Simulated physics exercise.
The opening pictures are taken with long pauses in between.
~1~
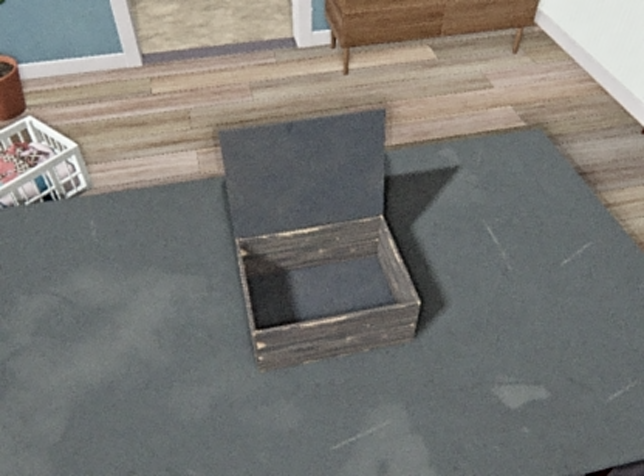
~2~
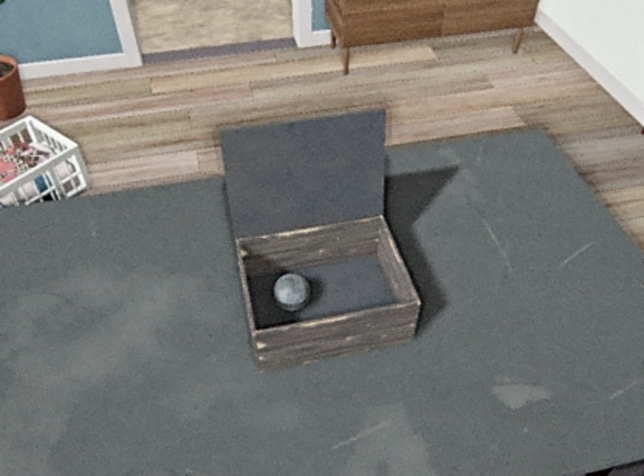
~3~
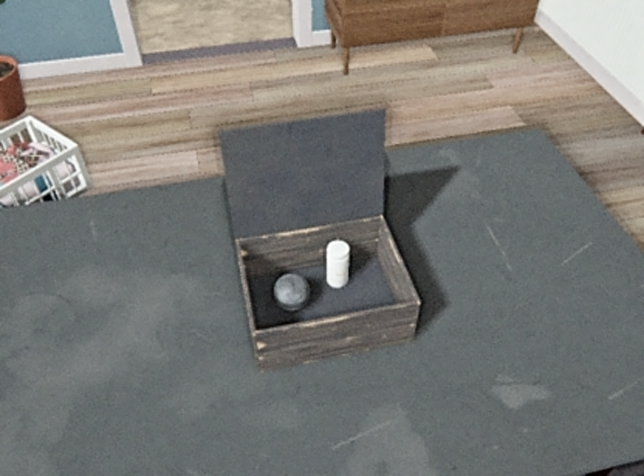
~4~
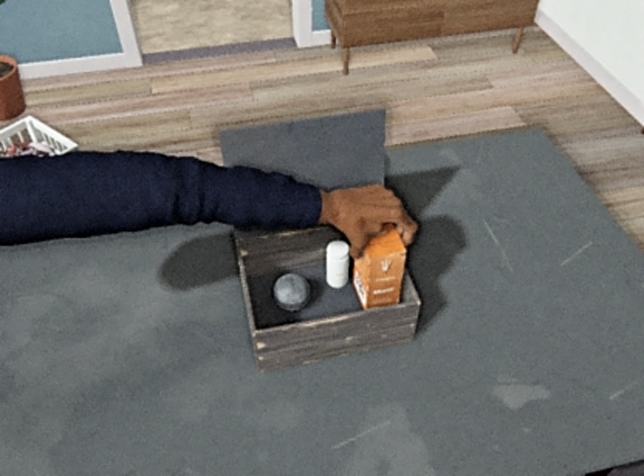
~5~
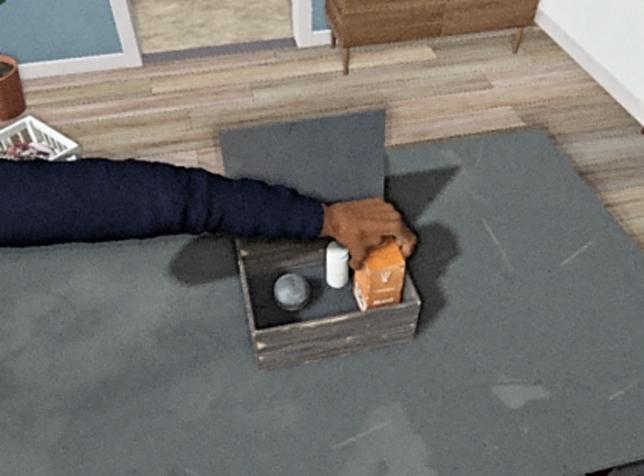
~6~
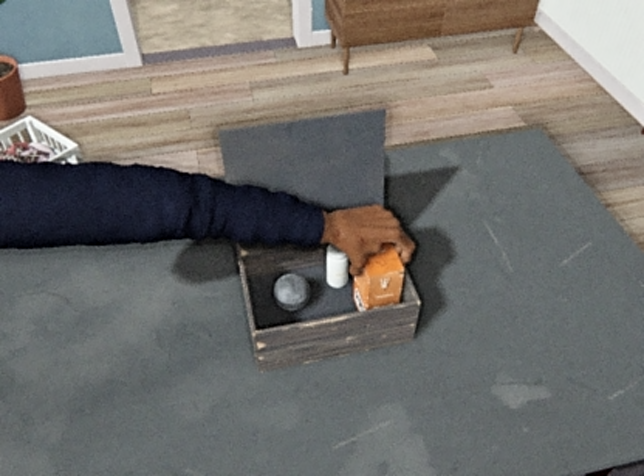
An open wooden box with a dark raised lid sits on a worn grey surface, seen from above at a steady angle, with wooden floorboards, a brown cabinet and a white basket behind. Inside, a grey ball appears at the left, then a white cylinder near the middle. A dark-sleeved arm reaches in from the left and lowers an orange carton into the right side, its hand still gripping the top.
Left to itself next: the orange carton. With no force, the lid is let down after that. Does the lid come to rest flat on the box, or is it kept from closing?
Looks to me like the lid is kept from shutting.
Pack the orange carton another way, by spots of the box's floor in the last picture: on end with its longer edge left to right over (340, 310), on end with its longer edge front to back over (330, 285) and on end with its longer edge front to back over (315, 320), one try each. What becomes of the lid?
The first attempt ends with the lid standing open, the second with it lying shut, and the third with it lying shut.
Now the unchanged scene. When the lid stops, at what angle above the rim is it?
The answer is about 20 degrees.
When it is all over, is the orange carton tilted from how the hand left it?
Once everything settles, the orange carton keeps its original angle.
Then, 1.30 s past the last view, lid 79° above the rim.
Then, 1.80 s past the last view, lid 37° above the rim.
Then, 3.40 s past the last view, lid 22° above the rim.
Finally, lid 22° above the rim; all 3 still in place. Final places as the last picture's camera would see them, orange carton near (377, 284).
